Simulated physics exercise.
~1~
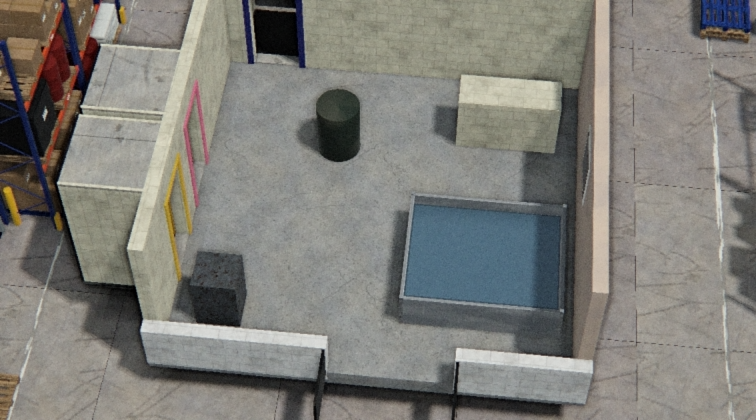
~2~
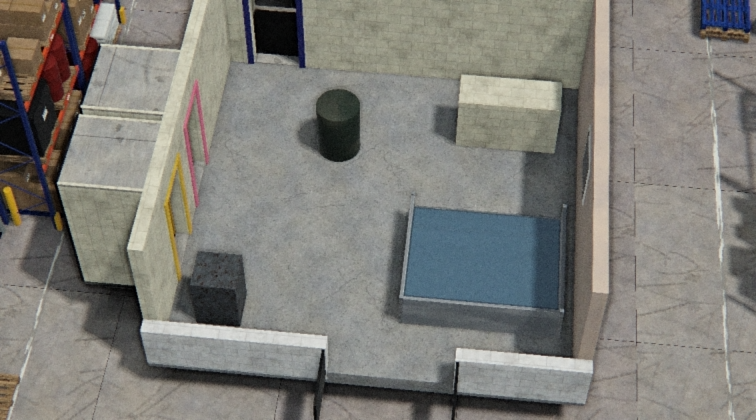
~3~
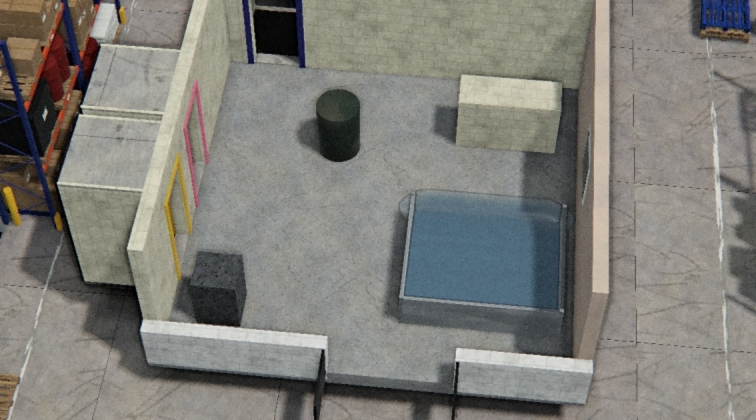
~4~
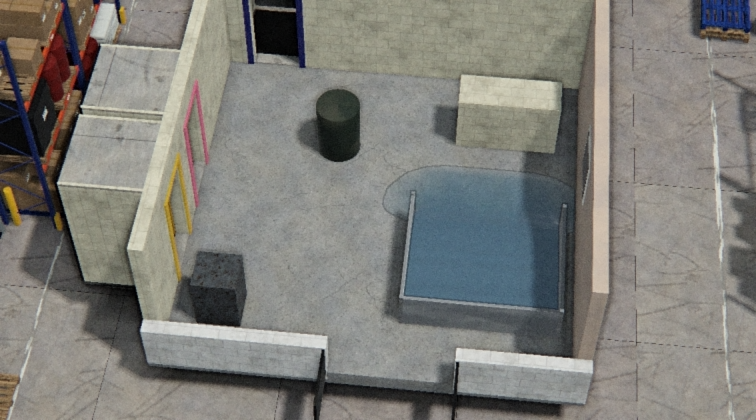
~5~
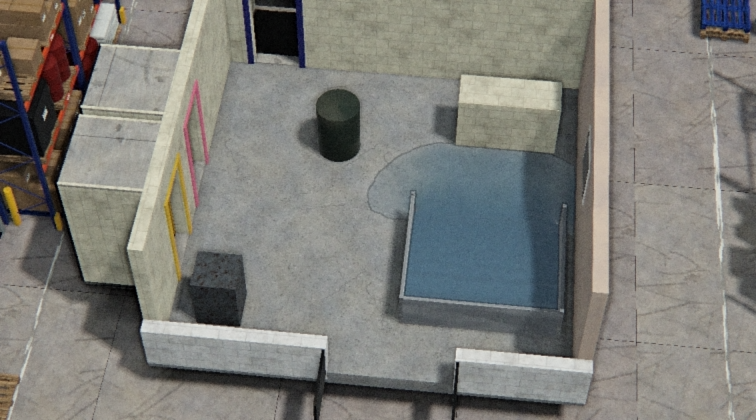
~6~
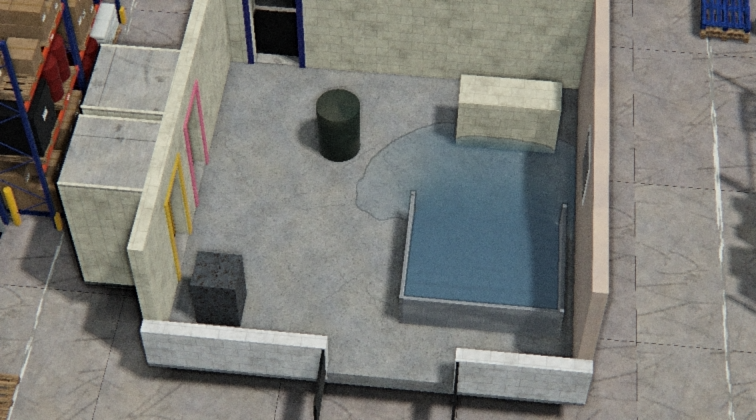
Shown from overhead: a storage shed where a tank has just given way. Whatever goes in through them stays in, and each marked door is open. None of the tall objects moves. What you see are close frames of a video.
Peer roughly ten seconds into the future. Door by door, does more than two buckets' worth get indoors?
In the end the yellow door will break the limit; the pink door will respect the limit; the blue door will break the limit.
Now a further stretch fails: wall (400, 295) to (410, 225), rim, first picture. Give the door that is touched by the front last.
Coming last is the blue-painted one.
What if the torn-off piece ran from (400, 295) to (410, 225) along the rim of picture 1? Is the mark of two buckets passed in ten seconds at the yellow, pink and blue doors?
Well, the yellow door gets past it, then the pink door gets past it, and the blue door gets past it.
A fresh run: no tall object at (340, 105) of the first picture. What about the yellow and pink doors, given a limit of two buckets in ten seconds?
Result: Yellow yes, pink yes.
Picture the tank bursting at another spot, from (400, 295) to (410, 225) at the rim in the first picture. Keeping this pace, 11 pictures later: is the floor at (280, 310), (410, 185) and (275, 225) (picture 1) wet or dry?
Respectively: Drenched, parched and drenched.
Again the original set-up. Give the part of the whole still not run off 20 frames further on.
100 in a hundred.
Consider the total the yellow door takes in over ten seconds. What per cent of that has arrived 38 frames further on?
Roughly 15 %.
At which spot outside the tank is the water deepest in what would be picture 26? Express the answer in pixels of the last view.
Point to roughly (230, 67).
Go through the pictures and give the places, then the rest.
In the first picture, still water in the tank at (485, 254).
In the second picture, water pours out on the tank's far side and has run to a hidden place.
In the third picture, the front is at (404, 204), out from the gap on the tank's far side.
In the fourth picture, water pours out on the tank's far side and has run to (396, 186).
In the fifth picture, the front is at (388, 170), out from the gap on the tank's far side.
In the sixth picture, water pours out on the tank's far side and has run to (429, 129).
A moment on, water covers 30 % of the floor; the yellow door not reached, the pink door not reached, the blue door not reached.
Next, water covers 35 % of the floor; the yellow door not reached, the pink door not reached, the blue door wet at the sill, nothing in.
Then, water covers 50 % of the floor; the yellow door not reached, the pink door not reached, the blue door under two buckets in.
Later, water covers 85 % of the floor; the yellow door under two buckets in, the pink door wet at the sill, nothing in, the blue door far over two buckets in.
In the end, water covers 100 % of the floor; the yellow door far over two buckets in, the pink door wet at the sill, nothing in, the blue door far over two buckets in.
